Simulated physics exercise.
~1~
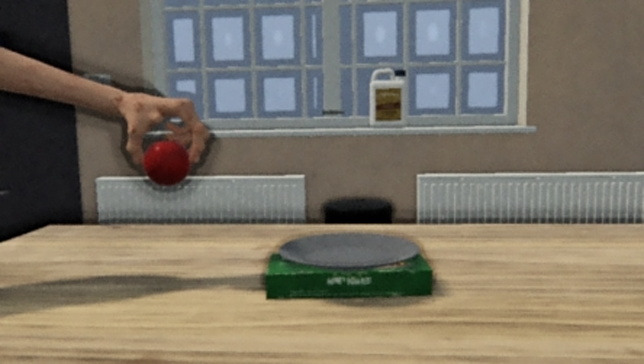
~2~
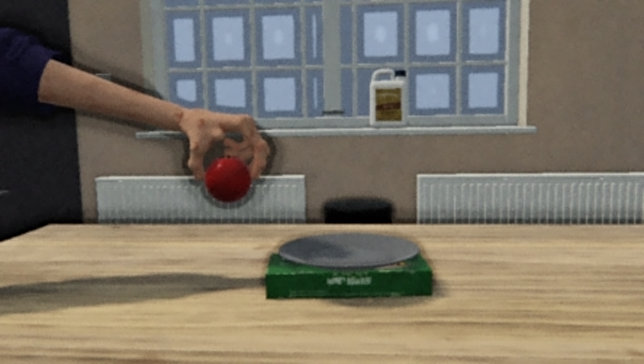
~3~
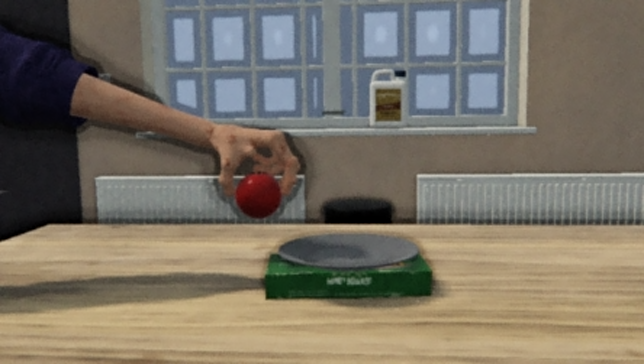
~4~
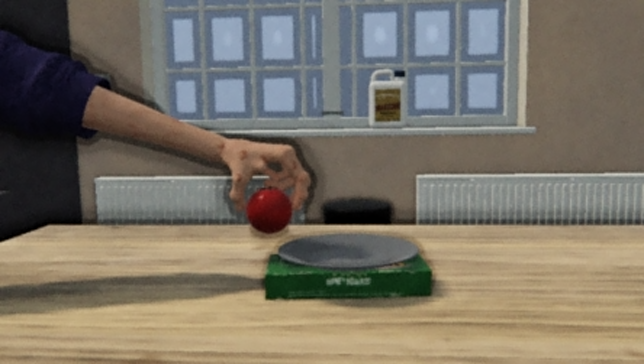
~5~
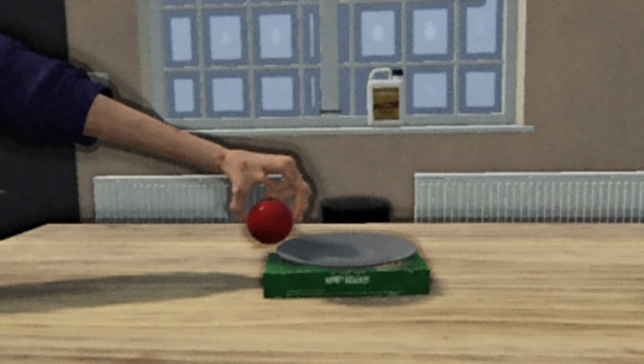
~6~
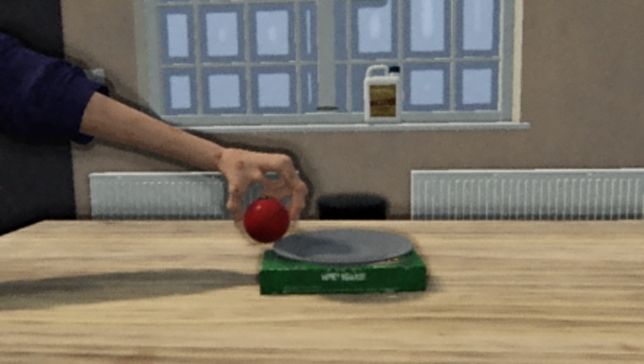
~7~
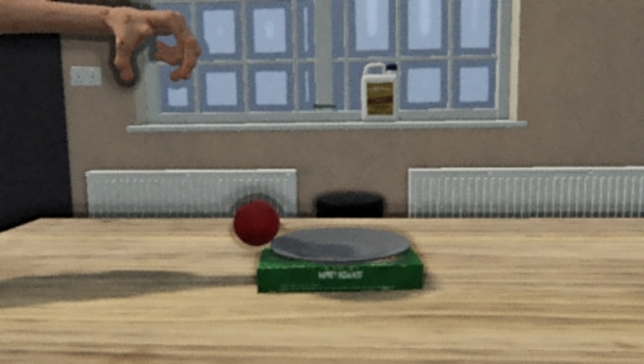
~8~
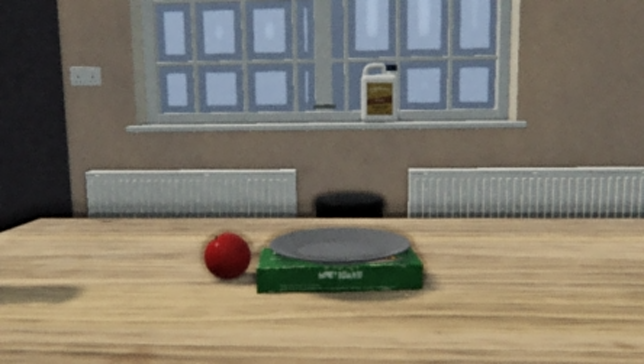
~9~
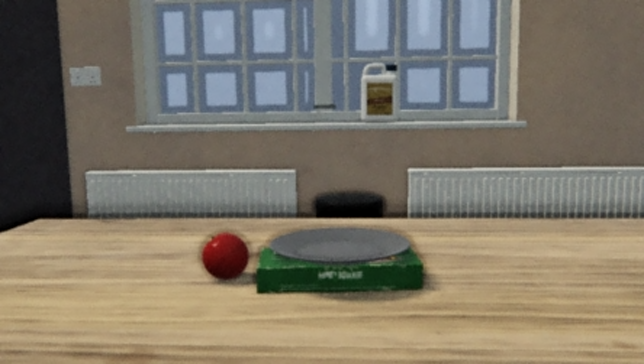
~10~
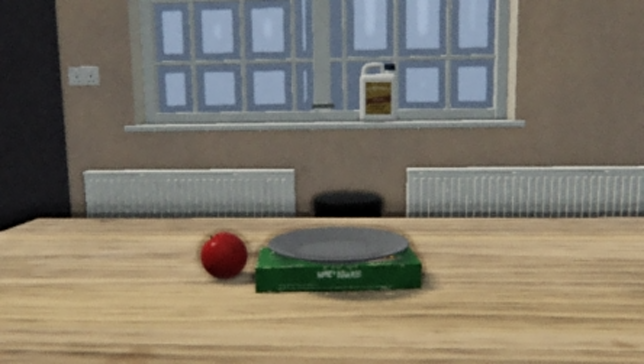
A hand holding a red tomato reaches in from the left over a pale wooden table, seen from the front by a slightly swaying camera, in a room with a window, white radiators and a plastic jug on the sill. On the table, a grey plate lies on a green packet. The hand carries the tomato right and down to the plate's left edge, then lets go and draws back. The tomato slips left off the edge and drops to the tabletop. It ends resting beside the packet, with plate and packet still in place.
